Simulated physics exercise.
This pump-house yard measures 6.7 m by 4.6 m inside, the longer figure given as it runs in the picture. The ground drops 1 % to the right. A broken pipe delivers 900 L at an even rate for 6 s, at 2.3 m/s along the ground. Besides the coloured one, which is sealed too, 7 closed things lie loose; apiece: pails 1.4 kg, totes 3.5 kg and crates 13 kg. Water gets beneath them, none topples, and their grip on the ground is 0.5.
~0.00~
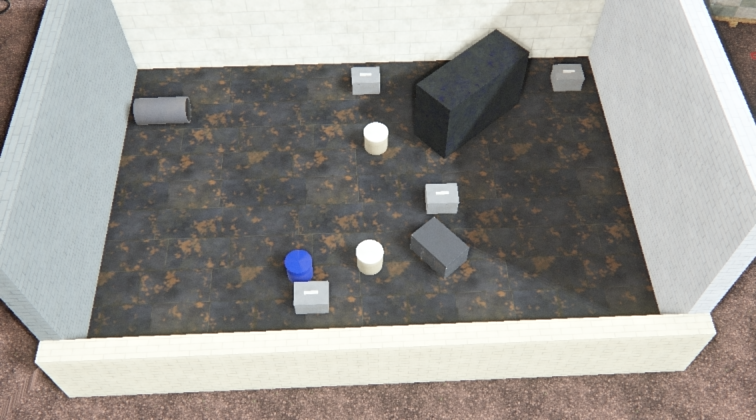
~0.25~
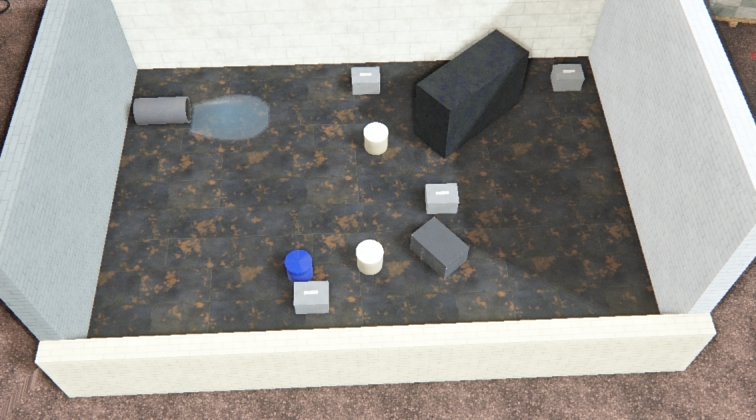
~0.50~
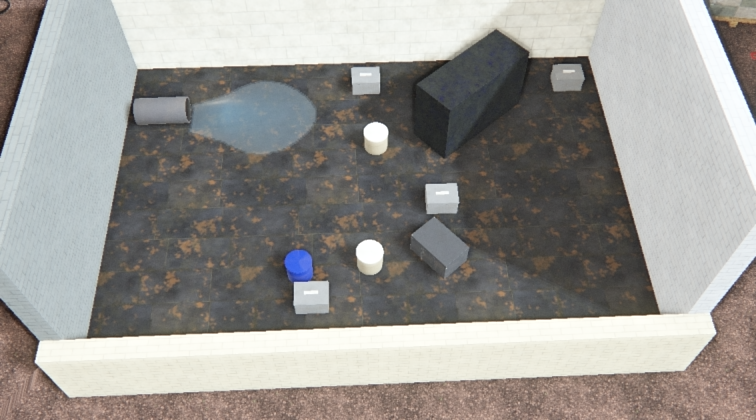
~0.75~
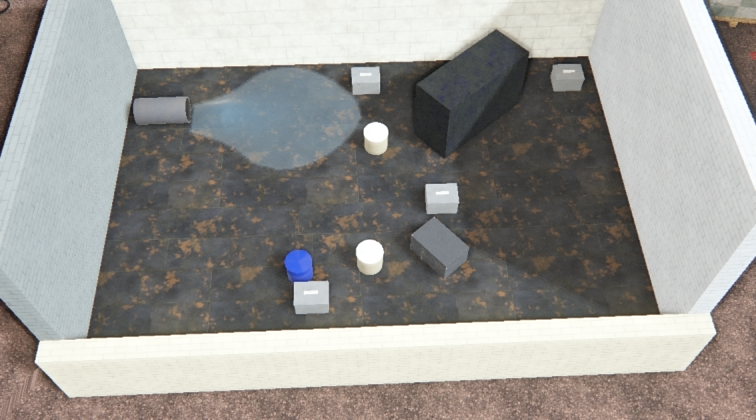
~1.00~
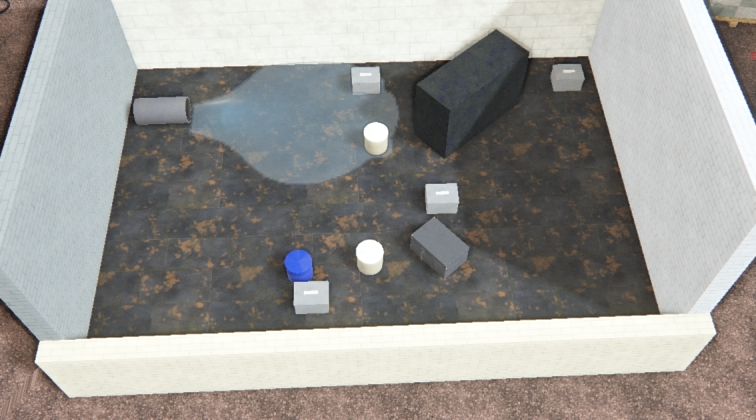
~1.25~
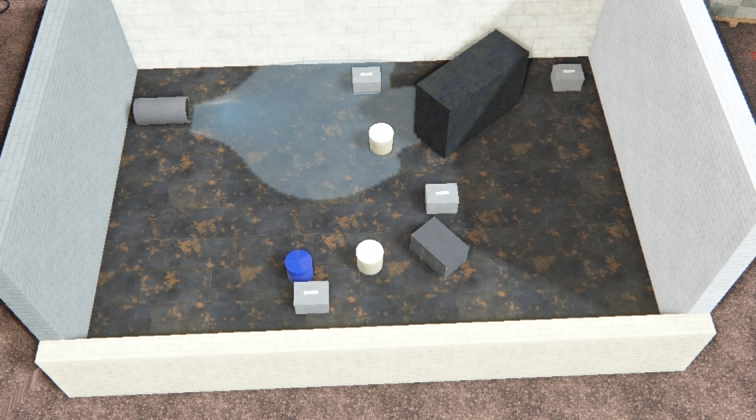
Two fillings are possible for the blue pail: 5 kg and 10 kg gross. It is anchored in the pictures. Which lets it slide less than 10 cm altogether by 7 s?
Verdict: The lower weight is enough.
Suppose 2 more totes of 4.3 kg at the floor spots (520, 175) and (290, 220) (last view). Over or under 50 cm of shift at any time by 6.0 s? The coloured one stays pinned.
In that order: Short of it, under.
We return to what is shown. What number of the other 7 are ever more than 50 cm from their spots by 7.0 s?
I count 5.
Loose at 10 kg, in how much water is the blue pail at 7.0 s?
About 1 cm.
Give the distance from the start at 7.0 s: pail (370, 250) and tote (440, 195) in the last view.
In that order: 50 cm, 200 cm.
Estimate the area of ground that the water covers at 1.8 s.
Some 8.0 m2.
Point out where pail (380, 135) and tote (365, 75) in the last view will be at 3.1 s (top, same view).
Near (543, 200) and (486, 55).
After 1.8 s the blue pail would be 0 cm from its start with 5 kg and 0 cm from its start with 10 kg; 0 cm of water round it then.
After 3.1 s the blue pail would be 0 cm from its start with 5 kg and 0 cm from its start with 10 kg; 0 cm of water round it then.
After 4.9 s the blue pail would be 0 cm from its start with 5 kg and 0 cm from its start with 10 kg; 0 cm of water round it then.
After 7.0 s the blue pail would be 0 cm from its start with 5 kg and 0 cm from its start with 10 kg; 1 cm of water round it then.
